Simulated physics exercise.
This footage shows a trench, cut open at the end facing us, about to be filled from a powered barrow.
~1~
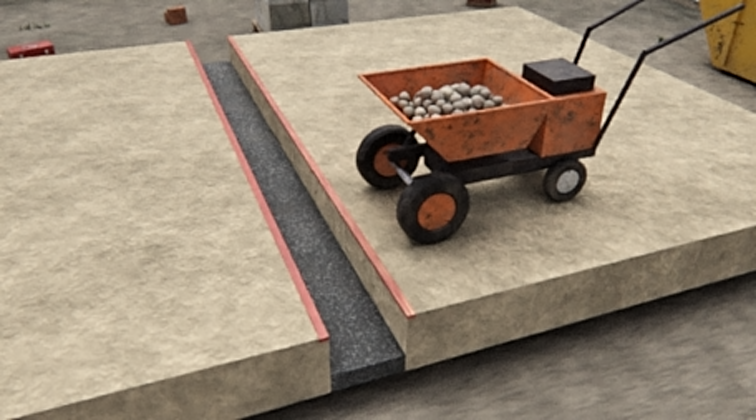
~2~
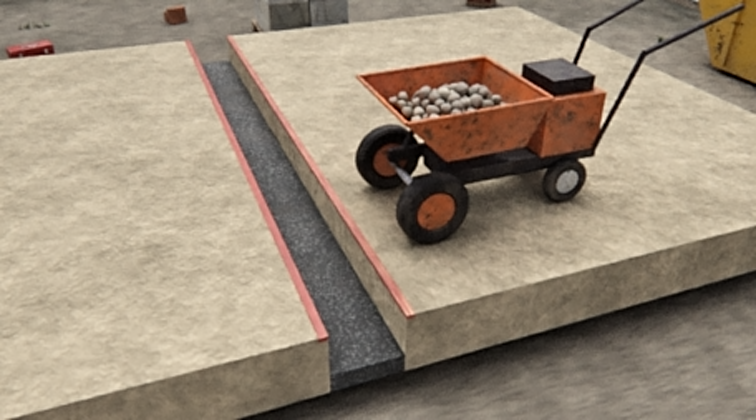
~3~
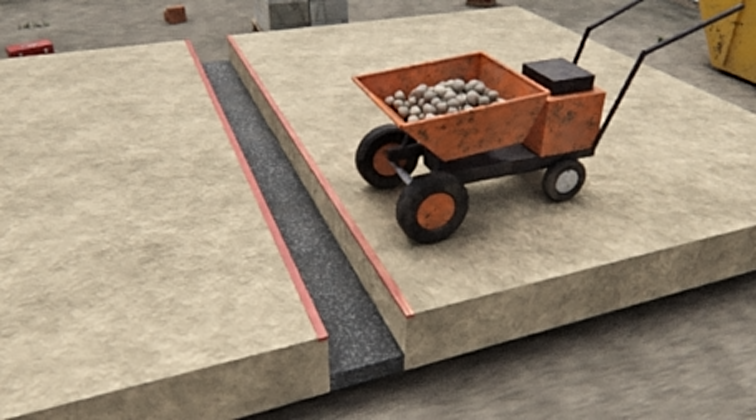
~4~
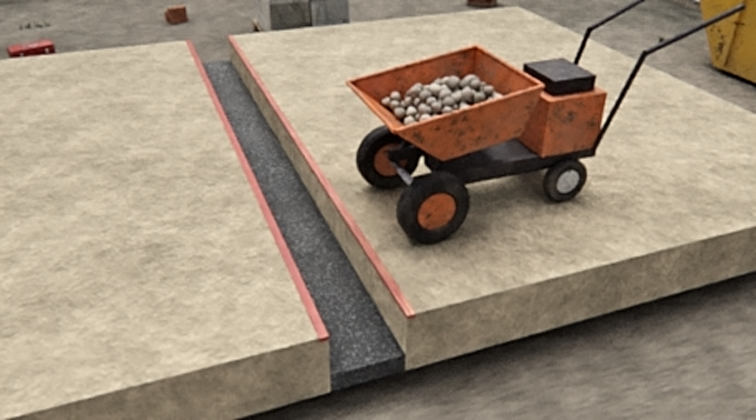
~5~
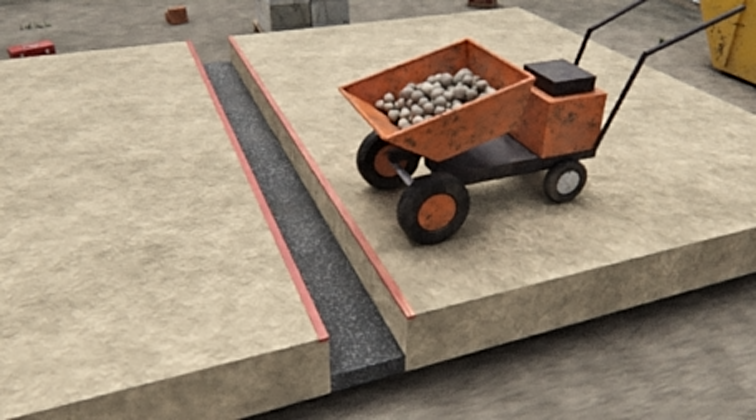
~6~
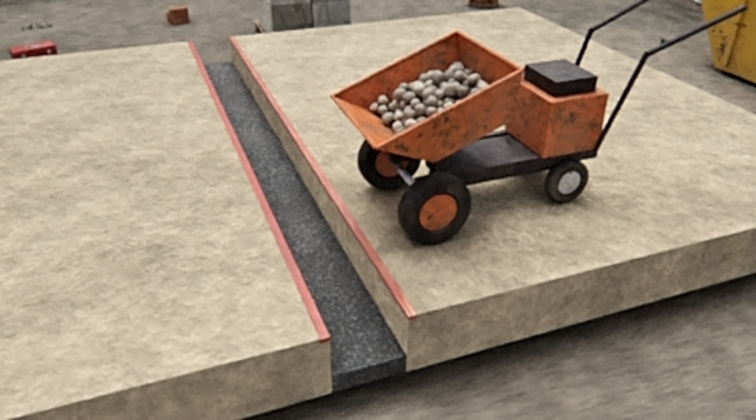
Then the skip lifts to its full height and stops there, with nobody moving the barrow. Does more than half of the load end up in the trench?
Most of the load will be caught by the trench.
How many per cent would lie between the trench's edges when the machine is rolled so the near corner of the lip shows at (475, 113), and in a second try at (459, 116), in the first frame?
Roughly 80 and 100 percent respectively.
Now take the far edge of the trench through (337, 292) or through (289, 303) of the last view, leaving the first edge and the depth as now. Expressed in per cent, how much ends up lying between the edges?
Roughly 20 % first, 90 % second.
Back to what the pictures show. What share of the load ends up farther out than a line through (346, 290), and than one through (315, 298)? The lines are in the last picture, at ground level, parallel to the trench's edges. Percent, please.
Close to 80 % and 30 %, in that order.
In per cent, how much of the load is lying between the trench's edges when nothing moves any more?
I'd estimate near 65 per cent.
Shortly afterwards, skip tipped steeply; the whole lot in the skip.
Next, skip tipped right over; the bulk in the skip; near a quarter in or heaped over the trench; only a few beyond it; only a few falling.
Some moments later, skip tipped right over; only a few in the skip; near two thirds in or heaped over the trench; near a third beyond it.
In the end, skip tipped right over; near two thirds in or heaped over the trench; near a third beyond it.
